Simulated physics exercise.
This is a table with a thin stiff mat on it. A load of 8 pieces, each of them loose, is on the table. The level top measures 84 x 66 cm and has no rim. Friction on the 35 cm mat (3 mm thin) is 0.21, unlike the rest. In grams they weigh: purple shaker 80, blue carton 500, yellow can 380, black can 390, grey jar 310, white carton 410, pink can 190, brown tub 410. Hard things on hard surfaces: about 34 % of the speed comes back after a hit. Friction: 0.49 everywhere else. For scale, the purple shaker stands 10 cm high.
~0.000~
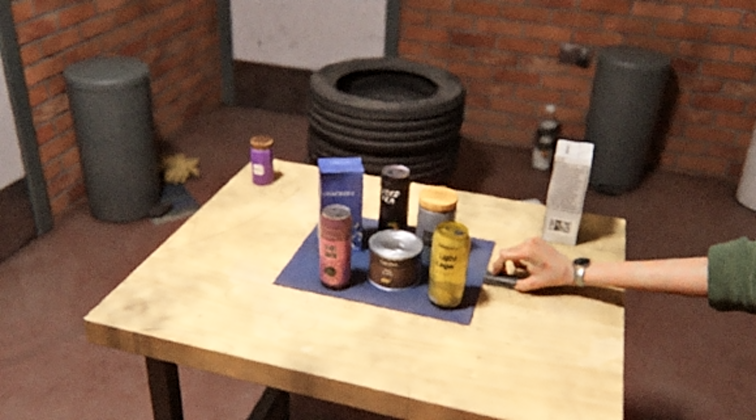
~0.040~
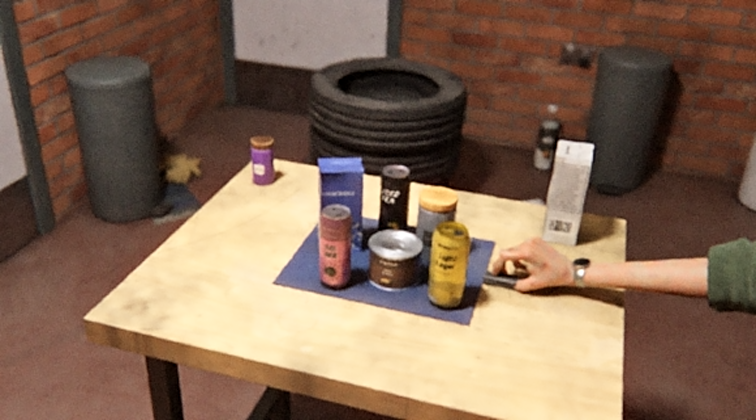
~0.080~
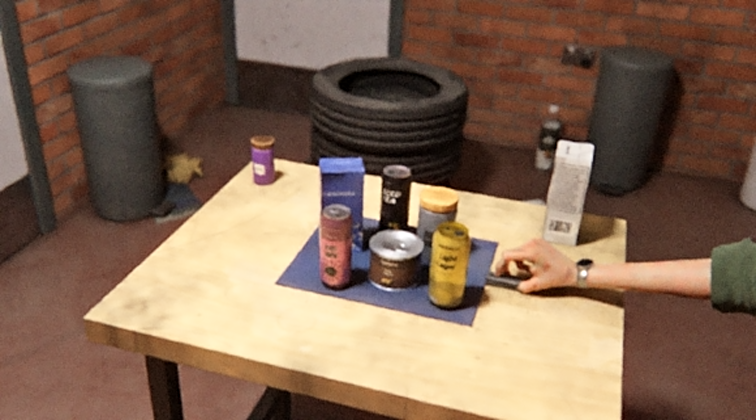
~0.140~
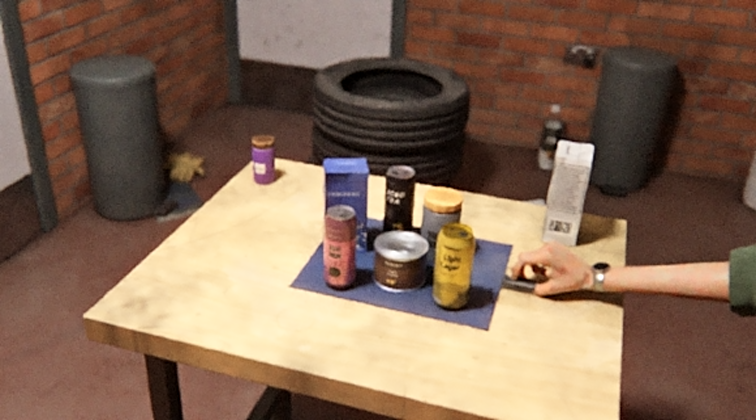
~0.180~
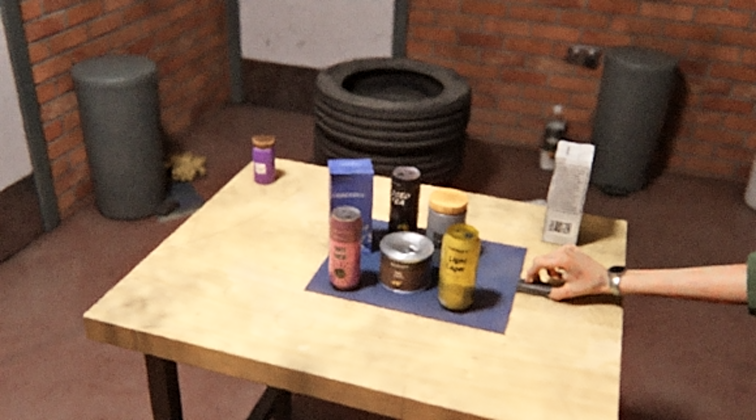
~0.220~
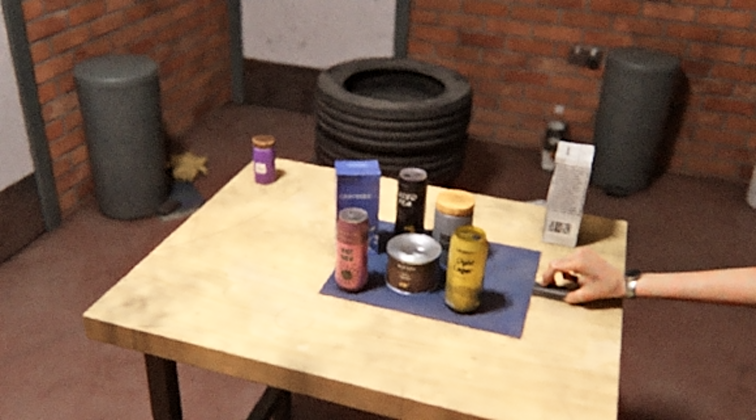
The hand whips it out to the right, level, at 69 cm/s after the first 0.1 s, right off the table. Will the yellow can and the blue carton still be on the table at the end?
The yellow can falls off the table and the blue carton stays on the table.
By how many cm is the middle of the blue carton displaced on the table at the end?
About 13 cm.
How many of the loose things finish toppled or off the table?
That comes to 5.
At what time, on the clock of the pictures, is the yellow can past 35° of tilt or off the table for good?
At about 0.6 s.
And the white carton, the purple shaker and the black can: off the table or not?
The white carton is still on the table; the purple shaker ends on the table; the black can ends off the table.
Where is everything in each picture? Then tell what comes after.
In the first frame, mat out by 0 cm; yellow can (449, 266); blue carton (340, 206).
In the second frame, mat out by 0 cm; grey jar (436, 224); white carton (567, 193).
In the third frame, mat out by 1 cm; pink can (336, 248); brown tub (395, 260).
In the fourth frame, mat out by 3 cm; purple shaker (264, 160); black can (399, 207).
In the fifth frame, mat out by 6 cm; brown tub (406, 262) slid 2 cm; grey jar (446, 227) slid 2 cm.
In the sixth frame, mat out by 9 cm; yellow can (466, 270) slid 3 cm; blue carton (356, 209) slid 3 cm.
After 0.62 s, mat out by 37 cm; yellow can slid 29 cm near (626, 304); blue carton slid 13 cm near (408, 219); pink can slid 29 cm.
After 0.92 s, mat out by 57 cm; yellow can, black can, grey jar, pink can and brown tub now off the table; blue carton slid 13 cm near (409, 220).
At rest (1.8 s), off the table, yellow can, black can, grey jar, pink can and brown tub; not toppled but over 6 cm from the start, blue carton; the other 2 in place, give or take 6 cm. Seen from the same camera at the end, blue carton near (409, 220).
